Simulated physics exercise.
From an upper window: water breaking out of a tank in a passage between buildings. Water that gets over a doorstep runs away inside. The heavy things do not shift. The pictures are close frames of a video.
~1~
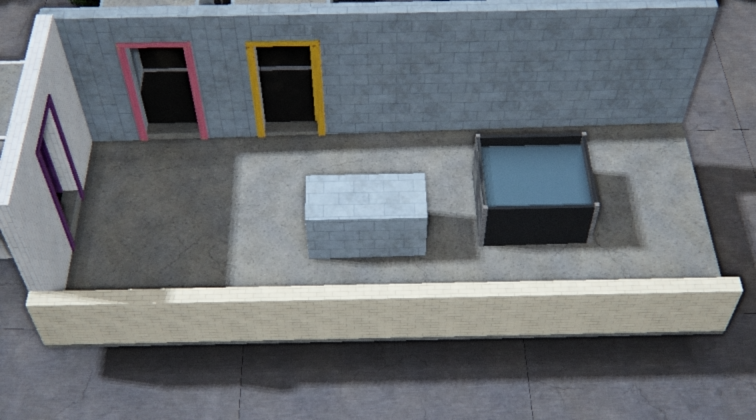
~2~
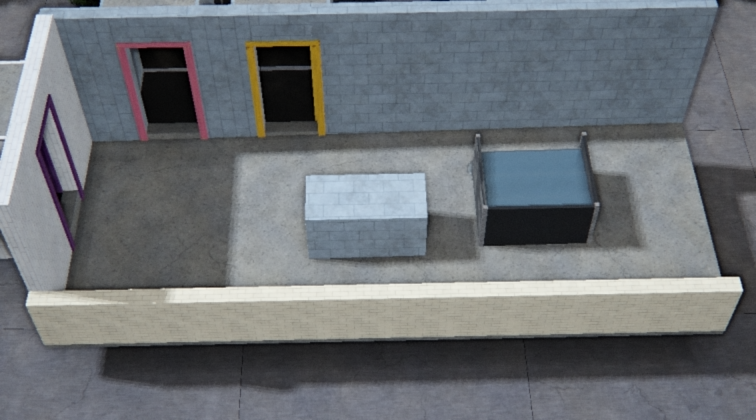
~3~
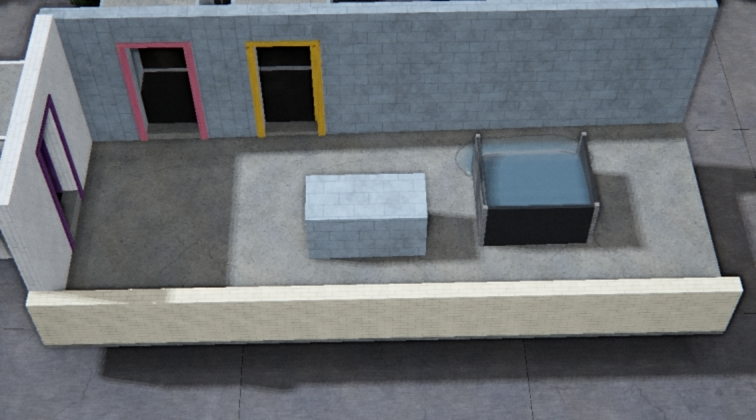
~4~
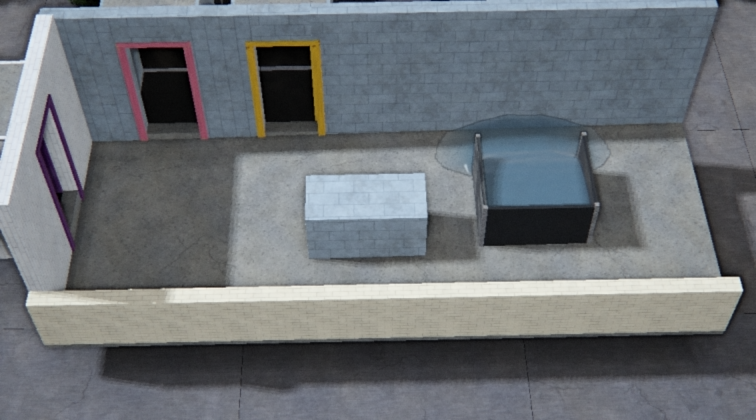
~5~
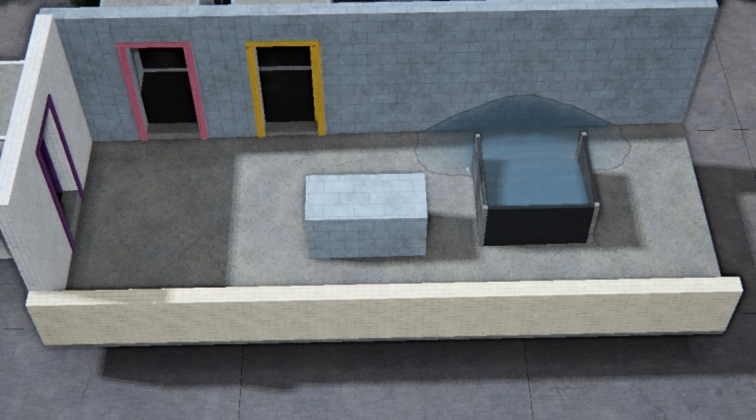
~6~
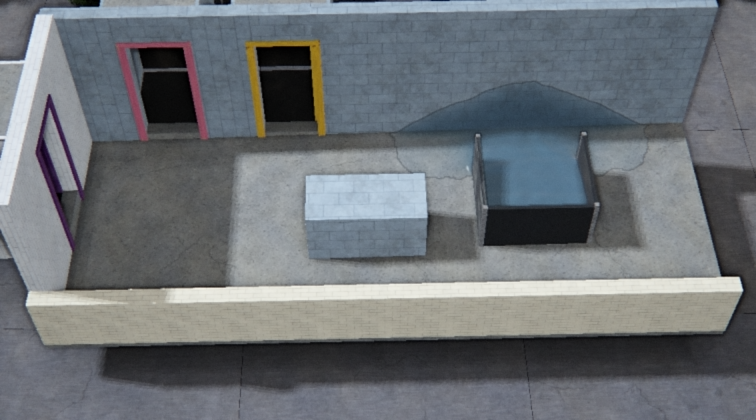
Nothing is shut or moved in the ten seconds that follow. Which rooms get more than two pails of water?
One by one: The purple door stays under that; the yellow door stays under that; the pink door stays under that.
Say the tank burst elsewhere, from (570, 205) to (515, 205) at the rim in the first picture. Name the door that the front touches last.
I say the door marked yellow.
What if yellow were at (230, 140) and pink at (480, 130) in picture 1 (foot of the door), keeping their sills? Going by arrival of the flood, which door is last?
Last comes the one in purple.
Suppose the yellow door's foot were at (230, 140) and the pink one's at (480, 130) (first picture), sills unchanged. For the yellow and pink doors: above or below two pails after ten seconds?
My reading: The yellow one lets less in; the pink one takes more.
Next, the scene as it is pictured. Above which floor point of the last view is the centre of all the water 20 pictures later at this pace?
Close to (375, 192).
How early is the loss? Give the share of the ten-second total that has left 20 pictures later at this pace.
I make it 70 per cent.
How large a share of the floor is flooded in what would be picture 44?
Near 60 in a hundred.
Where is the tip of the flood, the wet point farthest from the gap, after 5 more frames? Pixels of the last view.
I would point to (274, 143).
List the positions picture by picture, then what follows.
The tank at (535, 174) is whole and still, in the first frame.
The front is at a hidden place, out from the gap on the tank's far side, in the second frame.
The front is at a hidden place, out from the gap on the tank's far side, in the third frame.
Water pours out on the tank's far side and has run to (453, 132), in the fourth frame.
Water pours out on the tank's far side and has run to (424, 133), in the fifth frame.
The front is at (396, 134), out from the gap on the tank's far side, in the sixth frame.
A moment on, water covers 20 % of the floor; the purple door not reached, the yellow door wet at the sill, nothing in, the pink door not reached.
Next, water covers 40 % of the floor; the purple door not reached, the yellow door wet at the sill, nothing in, the pink door wet at the sill, nothing in.
Then, water covers 60 % of the floor; the purple door wet at the sill, nothing in, the yellow door wet at the sill, nothing in, the pink door wet at the sill, nothing in.
Later, water covers 60 % of the floor; the purple door wet at the sill, nothing in, the yellow door wet at the sill, nothing in, the pink door wet at the sill, nothing in.
In the end, water covers 70 % of the floor; the purple door wet at the sill, nothing in, the yellow door wet at the sill, nothing in, the pink door wet at the sill, nothing in.
